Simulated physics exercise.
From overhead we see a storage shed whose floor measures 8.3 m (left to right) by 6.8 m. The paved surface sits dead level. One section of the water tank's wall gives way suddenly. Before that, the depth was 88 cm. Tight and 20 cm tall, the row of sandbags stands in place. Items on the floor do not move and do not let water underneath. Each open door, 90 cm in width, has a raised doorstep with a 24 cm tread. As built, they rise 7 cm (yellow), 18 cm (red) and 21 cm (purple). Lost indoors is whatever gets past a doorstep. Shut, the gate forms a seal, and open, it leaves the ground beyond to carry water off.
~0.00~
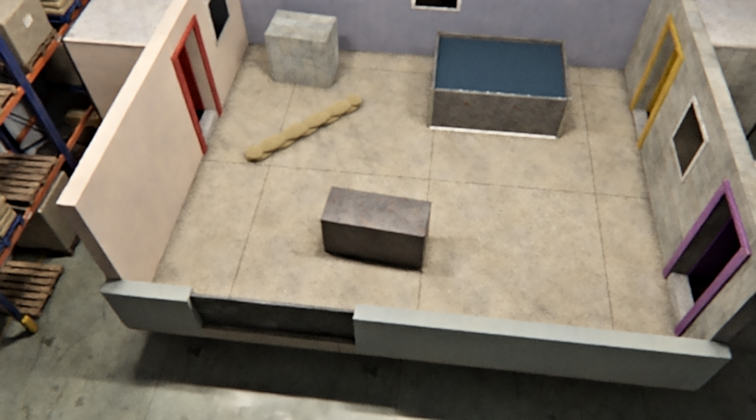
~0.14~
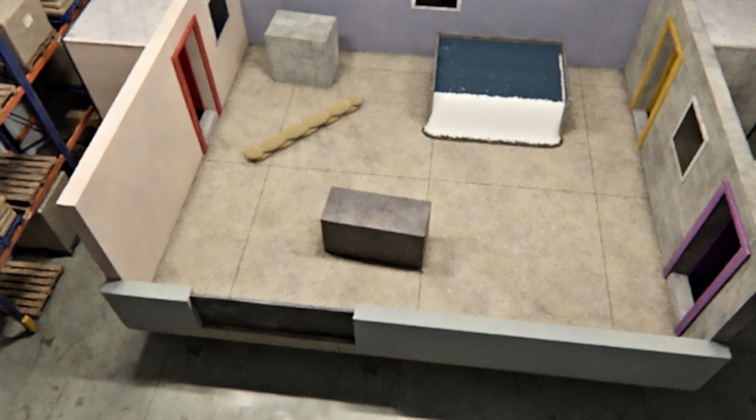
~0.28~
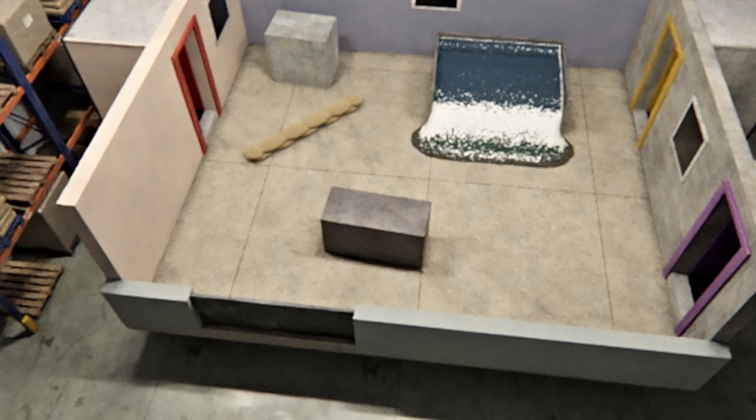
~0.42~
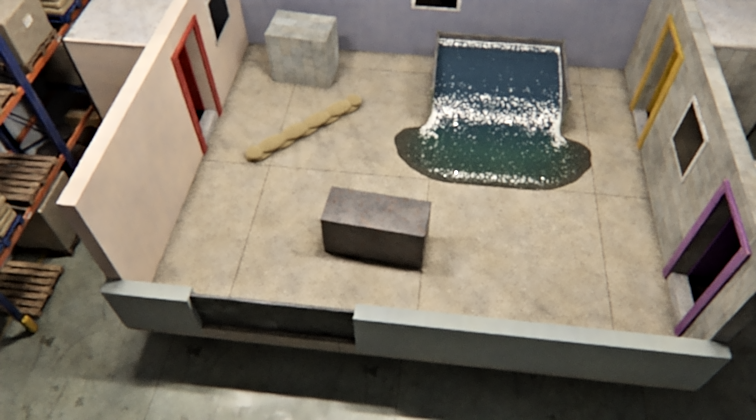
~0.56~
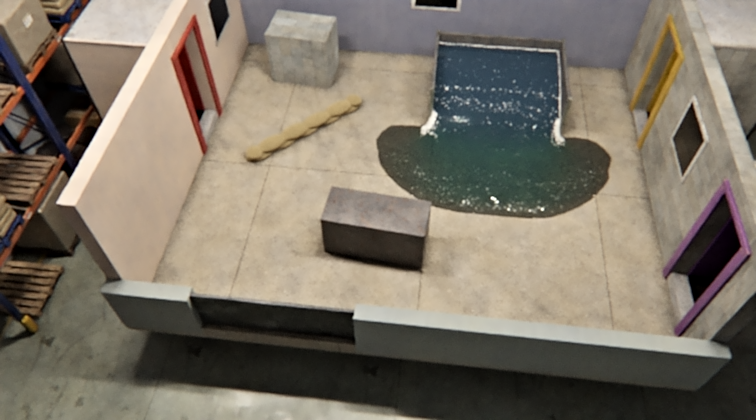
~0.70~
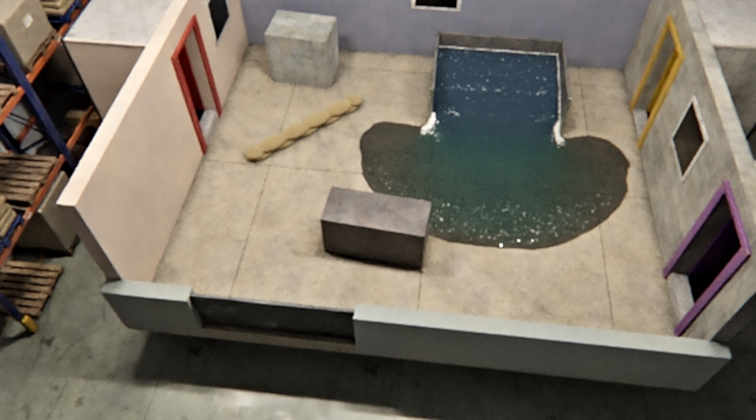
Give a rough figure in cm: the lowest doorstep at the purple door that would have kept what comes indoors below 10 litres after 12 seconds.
I would say 29 cm.
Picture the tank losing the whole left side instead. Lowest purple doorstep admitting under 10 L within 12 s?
Some 15 cm.
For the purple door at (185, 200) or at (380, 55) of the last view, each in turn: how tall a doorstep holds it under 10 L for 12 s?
14.5 and 6.0 cm.
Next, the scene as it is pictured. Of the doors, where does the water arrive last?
It's the yellow one.
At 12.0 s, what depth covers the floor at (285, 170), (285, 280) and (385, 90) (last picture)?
In that order: 7, 6 and 6 cm.
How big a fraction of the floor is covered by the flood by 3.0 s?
65 %.
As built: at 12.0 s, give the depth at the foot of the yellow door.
About 8.0 centimetres deep.
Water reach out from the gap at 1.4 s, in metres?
Roughly 5.0 metres.
After 1.4 s water covers 45 % of the floor, deepest (43 cm) near (439, 339); 2 cm at the purple door, 0 litres in over its 21 cm doorstep.
After 3.0 s water covers 65 % of the floor, deepest (40 cm) near (671, 364); 33 cm at the purple door, 13 litres in over its 21 cm doorstep.
After 12.0 s water covers 95 % of the floor, deepest (14 cm) near (309, 56); 4 cm at the purple door, 46 litres in over its 21 cm doorstep.
At the purple door as built, the water arrived by 1.4 s and peaked near 33 cm at 3.0 s.
With a doorstep of 24 cm, 28 litres would have come in within the 12 s; with 32 cm, 5 litres. So under 10 litres takes about 29 cm.
